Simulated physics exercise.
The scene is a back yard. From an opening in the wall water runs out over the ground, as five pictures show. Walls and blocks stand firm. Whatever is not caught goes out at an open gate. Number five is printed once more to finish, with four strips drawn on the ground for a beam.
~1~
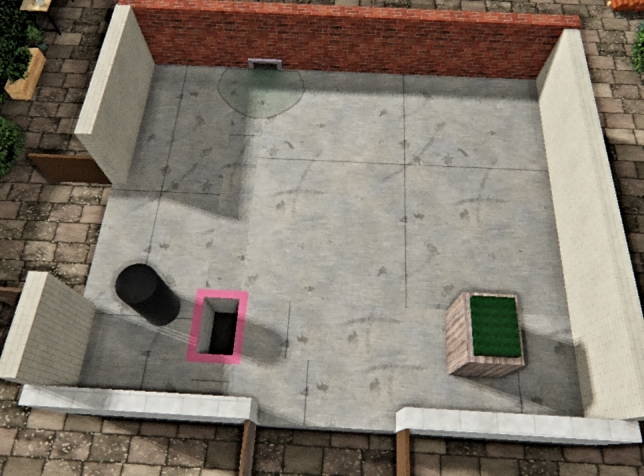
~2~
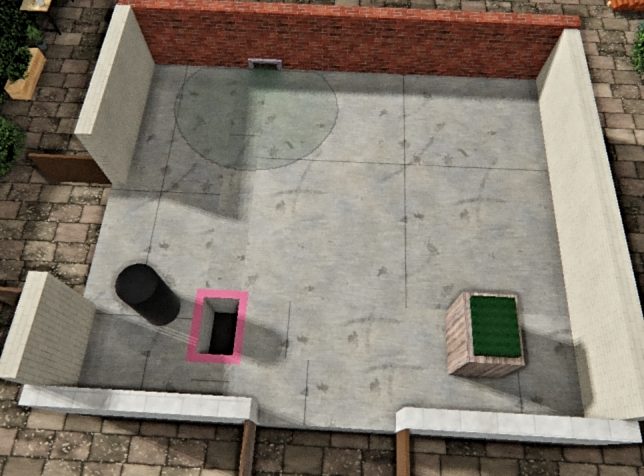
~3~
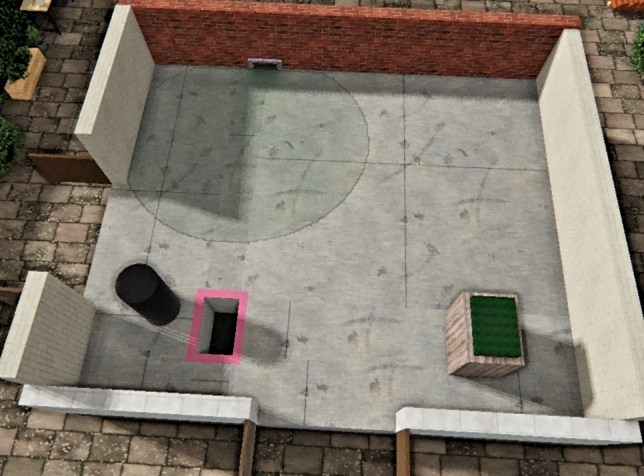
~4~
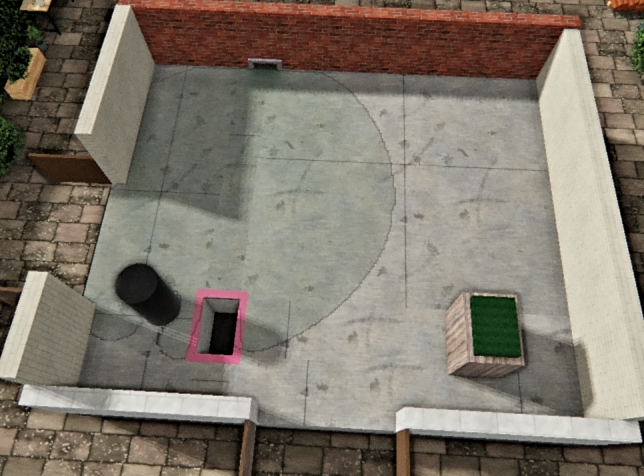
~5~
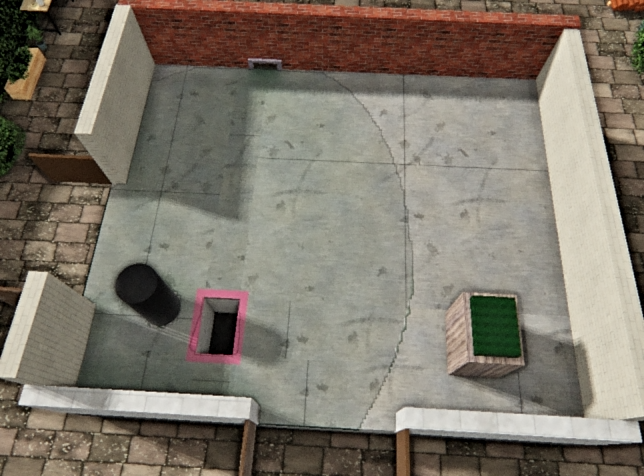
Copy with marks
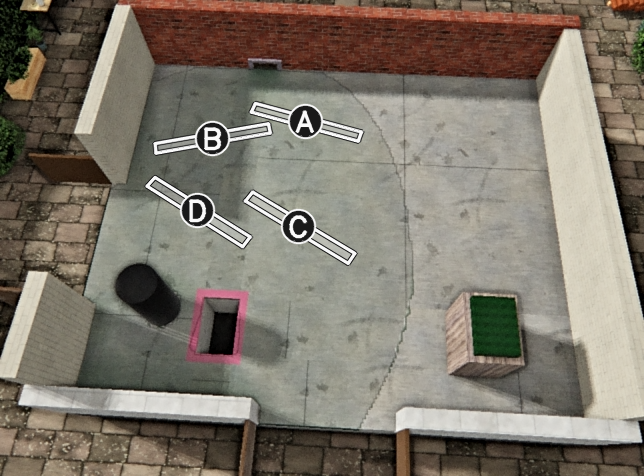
Water spreading in a widening arc from an opening in the brick wall across a walled yard, reaching a pink-edged drain.
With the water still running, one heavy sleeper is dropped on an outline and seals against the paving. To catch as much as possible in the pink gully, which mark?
Choose B.
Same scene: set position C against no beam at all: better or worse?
Worse.
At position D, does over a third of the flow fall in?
No, it does not.
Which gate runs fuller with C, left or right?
The right gate.
In white, A from (253, 107) to (359, 136); B from (155, 148) to (269, 128); C from (249, 196) to (351, 258); D from (151, 181) to (246, 241).
Choosing A, about 28 % of the stream goes into the pink gully, about 72 % out by the gates.
Choosing B, about 44 % of the stream goes into the pink gully, about 55 % out by the gates.
Choosing C, about 29 % of the stream goes into the pink gully, about 71 % out by the gates.
Choosing D, about 28 % of the stream goes into the pink gully, about 72 % out by the gates.
